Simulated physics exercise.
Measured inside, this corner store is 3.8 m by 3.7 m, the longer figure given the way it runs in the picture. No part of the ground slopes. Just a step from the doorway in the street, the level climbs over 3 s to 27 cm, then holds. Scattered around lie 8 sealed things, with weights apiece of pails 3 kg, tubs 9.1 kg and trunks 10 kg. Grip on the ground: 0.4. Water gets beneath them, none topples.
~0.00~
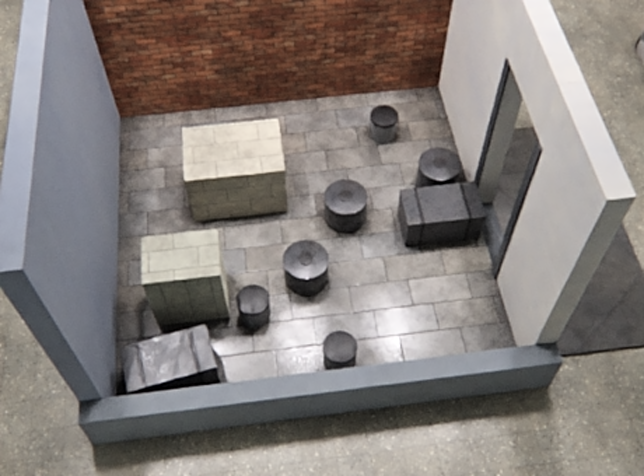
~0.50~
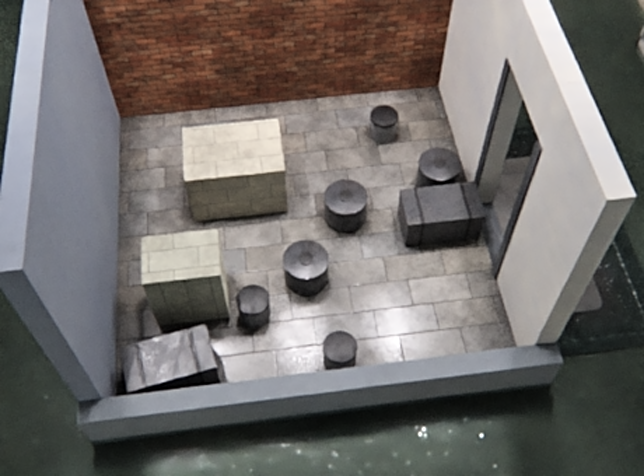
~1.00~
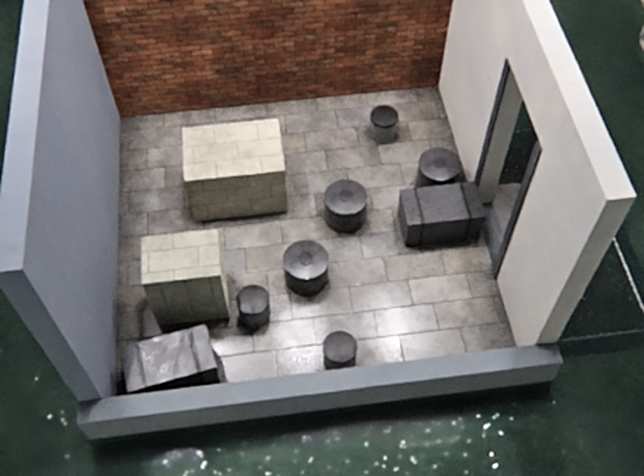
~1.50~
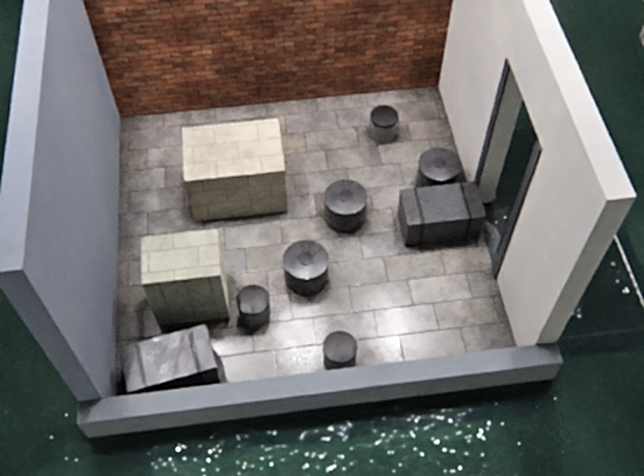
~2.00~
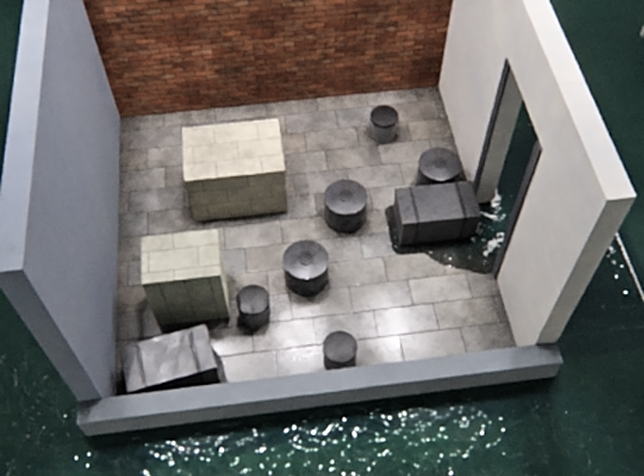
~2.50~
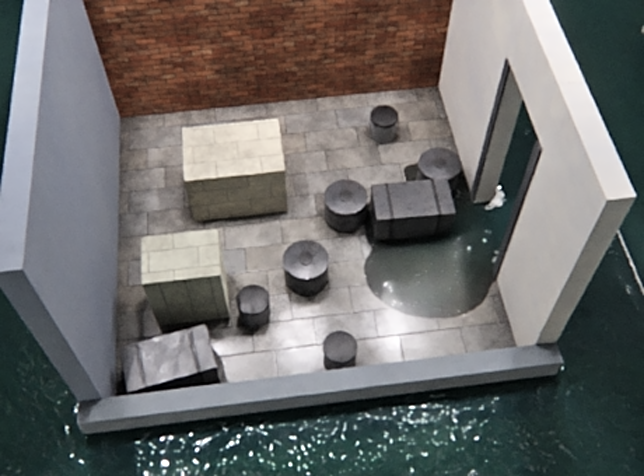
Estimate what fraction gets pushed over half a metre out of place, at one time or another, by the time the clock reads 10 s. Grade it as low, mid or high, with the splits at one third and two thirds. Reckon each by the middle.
Grade: Mid, one to two thirds.
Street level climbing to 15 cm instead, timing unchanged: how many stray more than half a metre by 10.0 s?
You'd get 2 in that case.
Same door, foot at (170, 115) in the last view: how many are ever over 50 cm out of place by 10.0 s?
Then it comes to 7 of them.
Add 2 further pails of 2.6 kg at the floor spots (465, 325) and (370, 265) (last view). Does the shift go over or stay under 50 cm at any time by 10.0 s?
First one stays within it, second one goes beyond it.
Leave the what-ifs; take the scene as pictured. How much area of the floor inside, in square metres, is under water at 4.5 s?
At that time the wet patch spans about 9.5 m2.
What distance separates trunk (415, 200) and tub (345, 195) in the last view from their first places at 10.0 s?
Net displacement, in order: 250 cm; 250 cm.
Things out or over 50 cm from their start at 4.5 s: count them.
Answer: 3.
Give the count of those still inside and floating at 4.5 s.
The number is 2.
After 3.5 s 1 of 8 are over 50 cm from their spots; 1 afloat.
After 4.5 s 3 of 8 are over 50 cm from their spots; 2 afloat.
After 7.0 s 4 of 8 are over 50 cm from their spots; 6 afloat.
After 10.0 s 4 of 8 are over 50 cm from their spots, and 4 have been at some point; 8 afloat.
